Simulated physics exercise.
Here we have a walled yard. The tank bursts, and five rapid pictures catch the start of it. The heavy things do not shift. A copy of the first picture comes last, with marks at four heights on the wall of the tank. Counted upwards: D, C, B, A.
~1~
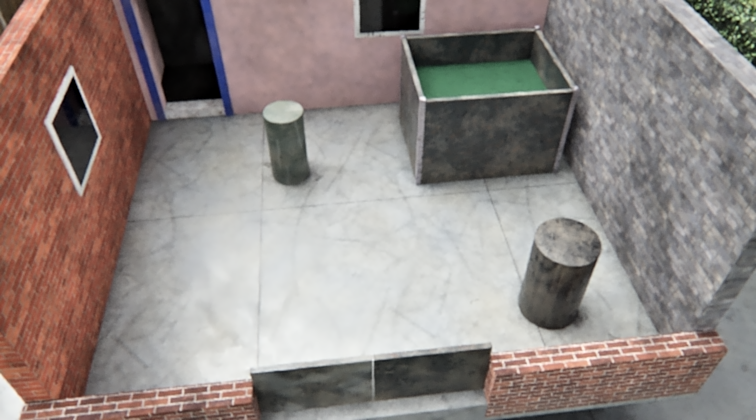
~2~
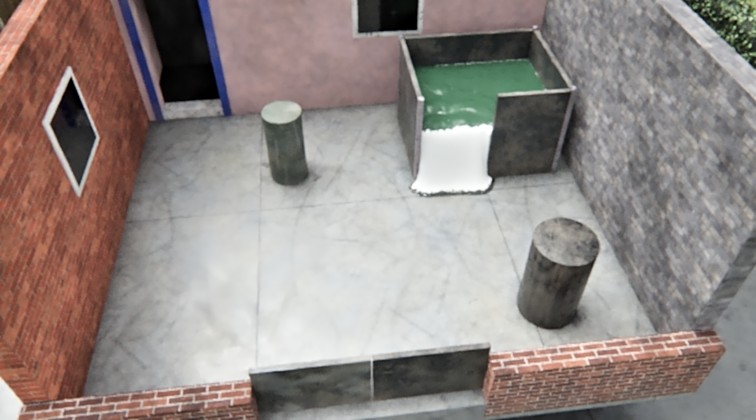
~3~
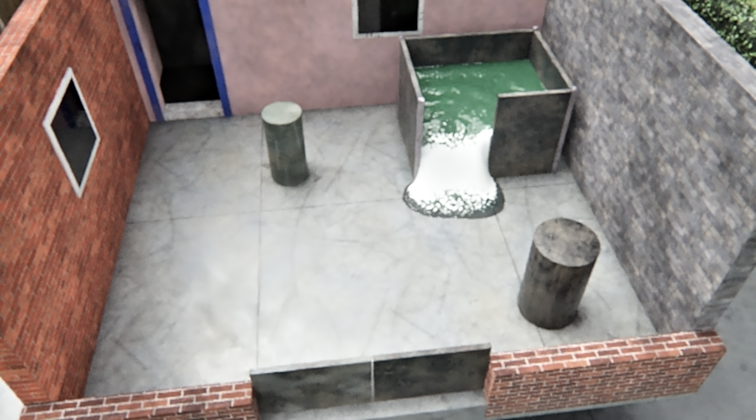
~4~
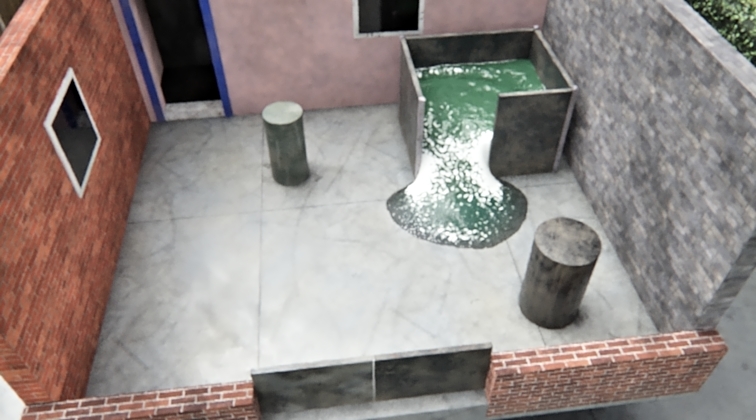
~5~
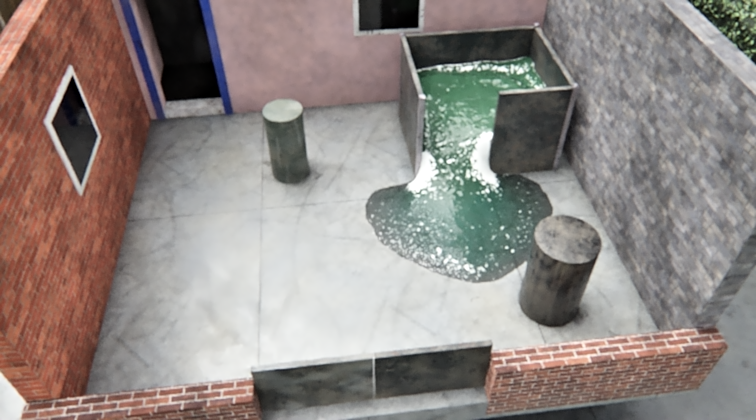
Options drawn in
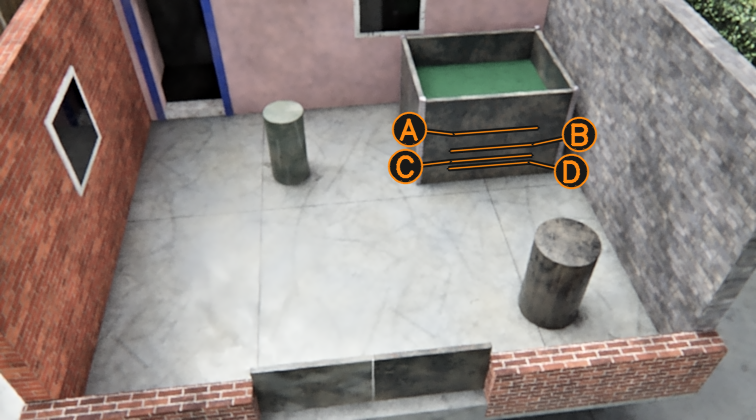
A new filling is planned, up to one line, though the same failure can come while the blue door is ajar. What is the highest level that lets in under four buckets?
I would pick mark A.
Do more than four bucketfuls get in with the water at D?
No, not at all.
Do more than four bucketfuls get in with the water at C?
No.
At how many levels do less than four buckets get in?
All of the four.
On the marked copy, A at (495, 131); B at (492, 147); C at (490, 158); D at (489, 165); from the bottom up D, C, B, A.
For mark A, a splash gets over, under a bucket.
For mark B, nothing gets over.
For mark C, nothing gets over.
For mark D, nothing gets over.
